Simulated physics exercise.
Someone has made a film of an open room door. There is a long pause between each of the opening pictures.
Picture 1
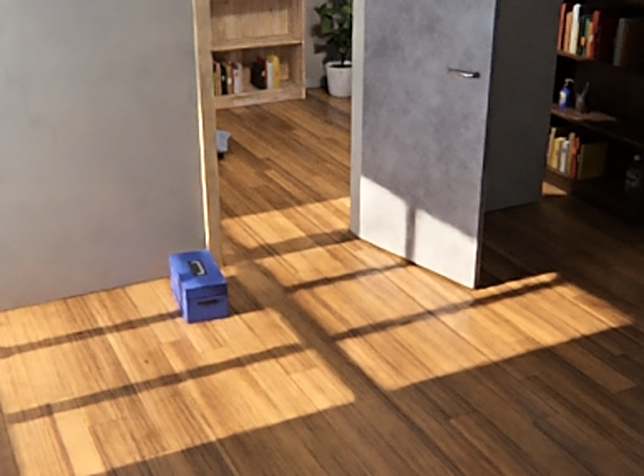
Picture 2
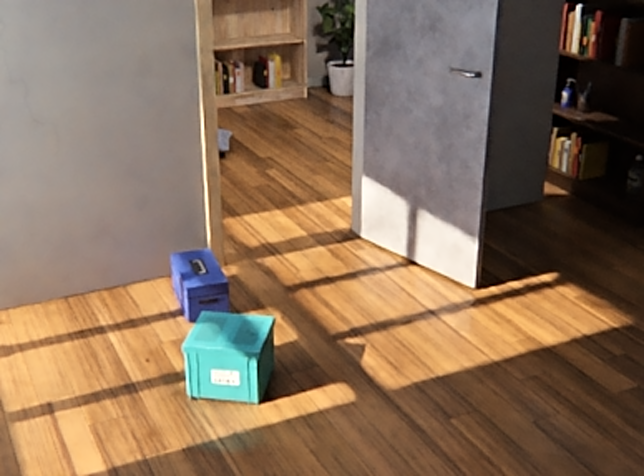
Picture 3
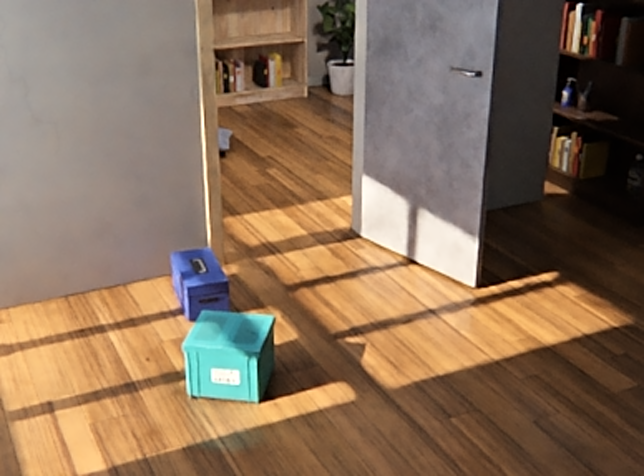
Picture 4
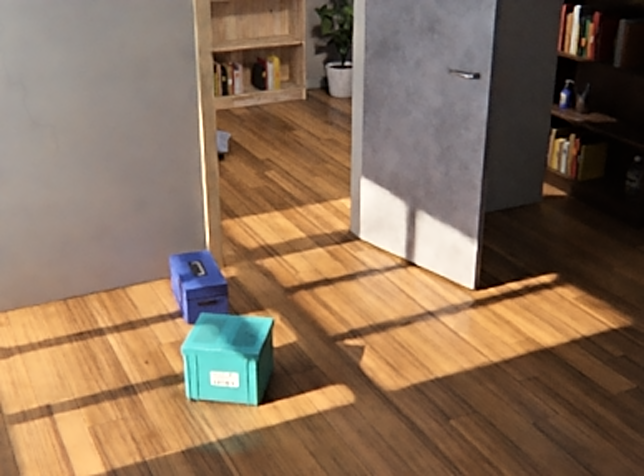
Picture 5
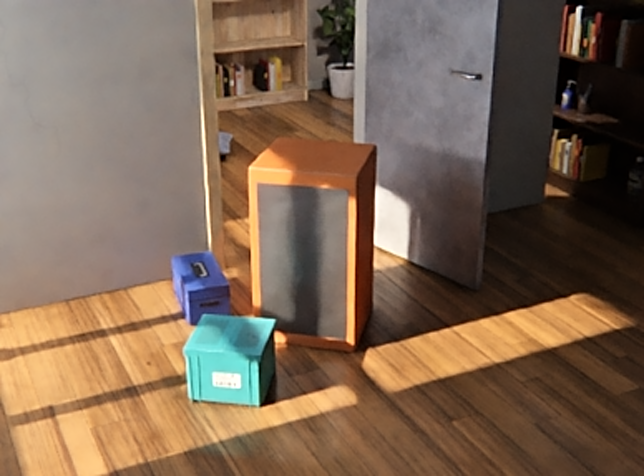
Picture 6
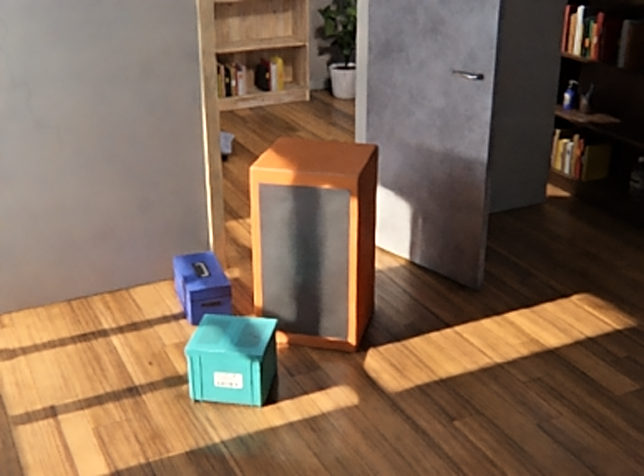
Open grey door standing still in a sunlit room as a turquoise tote, then an orange appliance, appear near a blue toolbox.
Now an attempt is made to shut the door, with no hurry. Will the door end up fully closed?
No, I expect the door will not meet its frame.
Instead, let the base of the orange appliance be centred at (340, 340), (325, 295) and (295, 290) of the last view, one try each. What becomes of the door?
1: Swings home; 2: Stays ajar; 3: Stays ajar.
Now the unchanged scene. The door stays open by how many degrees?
It stays open at around 65°.
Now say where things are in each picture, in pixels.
In the first frame, door wide open and still; blue toolbox (198, 285).
In the second frame, door wide open and still; blue toolbox (200, 284); turquoise tote (231, 357).
In the third frame, door wide open and still; blue toolbox (200, 283); turquoise tote (231, 356).
In the fourth frame, door wide open and still; blue toolbox (199, 286); turquoise tote (230, 359).
In the fifth frame, door wide open and still; blue toolbox (201, 287); turquoise tote (232, 360).
In the sixth frame, door wide open and still; orange appliance (317, 243); blue toolbox (202, 287).
Then, 0.40 s after the last picture, door 96° open.
Then, 0.60 s after the last picture, door 85° open.
Then, 0.80 s after the last picture, door 72° open.
Then, 0.90 s after the last picture, door 65° open.
At rest, door 65° open; all 3 in place. Seen from the same camera at the end, orange appliance near (316, 243).
